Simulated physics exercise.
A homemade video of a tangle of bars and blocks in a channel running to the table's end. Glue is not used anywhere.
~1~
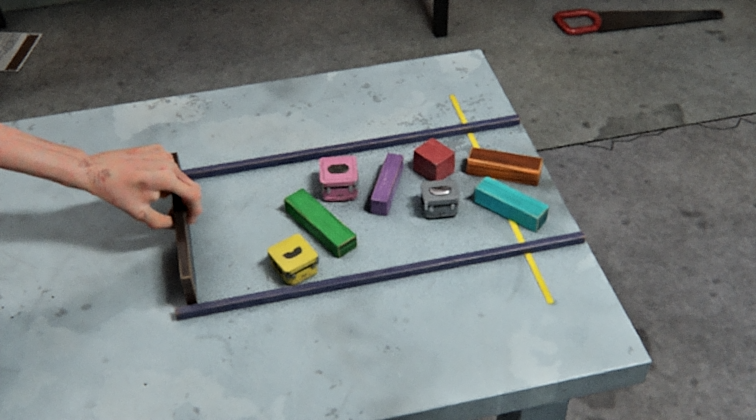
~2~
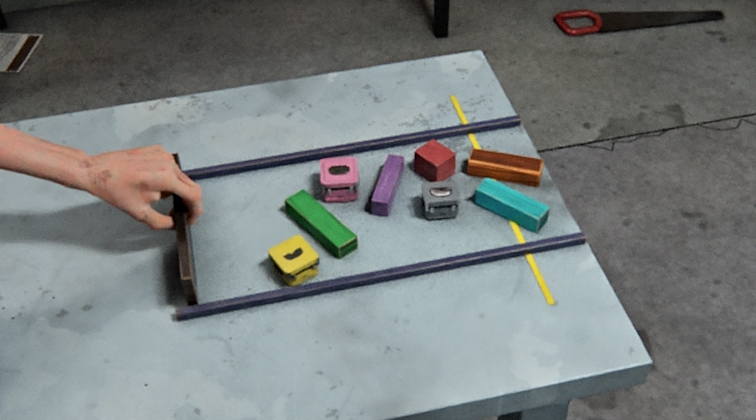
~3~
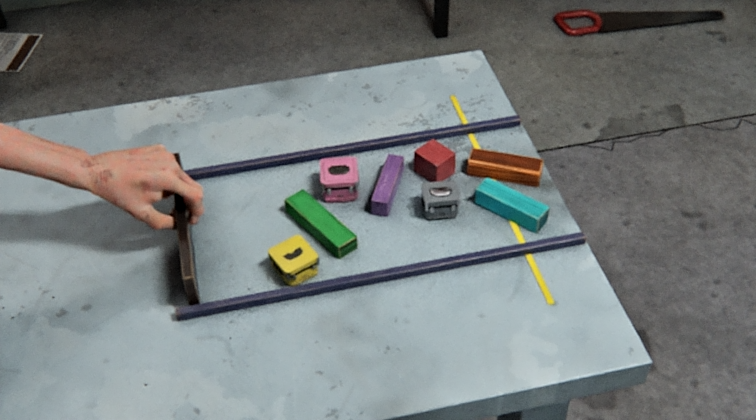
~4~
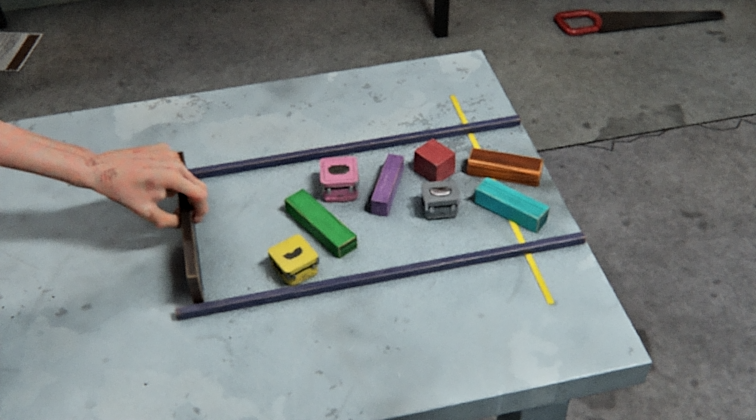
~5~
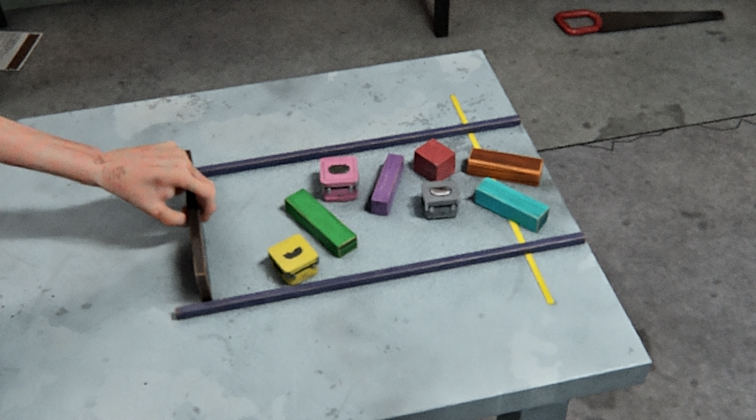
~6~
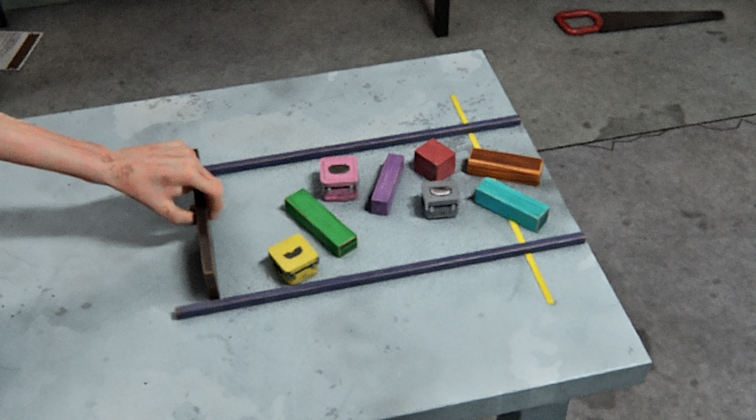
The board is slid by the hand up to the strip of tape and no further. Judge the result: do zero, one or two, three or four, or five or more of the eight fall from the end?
Three or four of them fall from the end.
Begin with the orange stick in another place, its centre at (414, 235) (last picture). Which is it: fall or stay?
If so, it ends up falling.
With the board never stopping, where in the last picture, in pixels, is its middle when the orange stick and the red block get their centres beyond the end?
Its middle is around (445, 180) and around (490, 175).
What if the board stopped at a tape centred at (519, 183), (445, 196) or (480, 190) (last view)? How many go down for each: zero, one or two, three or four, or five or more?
Number fallen at each tape, in order - 5 or more, zero, 1 or 2.
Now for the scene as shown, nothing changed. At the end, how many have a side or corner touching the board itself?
So the total is 3.
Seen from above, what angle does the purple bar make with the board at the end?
Around 20 degrees.
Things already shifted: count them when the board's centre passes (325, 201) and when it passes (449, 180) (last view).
Tally: First 3; then 8.
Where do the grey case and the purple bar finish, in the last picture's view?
Final positions - grey case around (550, 166), purple bar around (524, 142).
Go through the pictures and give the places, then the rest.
In the first frame, orange stick (504, 166); turquoise stick (511, 204); red block (434, 161); board (182, 226); tape (495, 187).
In the second frame, turquoise stick (512, 205); yellow case (294, 262).
In the third frame, red block (435, 162); pink case (340, 179).
In the fourth frame, orange stick (505, 167); purple bar (388, 184).
In the fifth frame, turquoise stick (511, 204); board (196, 223).
In the sixth frame, orange stick (505, 167); turquoise stick (511, 204); red block (435, 161); board (203, 222); tape (496, 187).
Soon after, none off yet; orange stick at rest near (505, 167); turquoise stick at rest near (511, 204); red block at rest near (435, 161).
Then, none off yet; orange stick moved a little near (517, 166); turquoise stick moved a little near (522, 201); red block moved about its own width near (465, 158).
At rest, the number that fall off is three or four; fallen, red block, turquoise stick and orange stick.
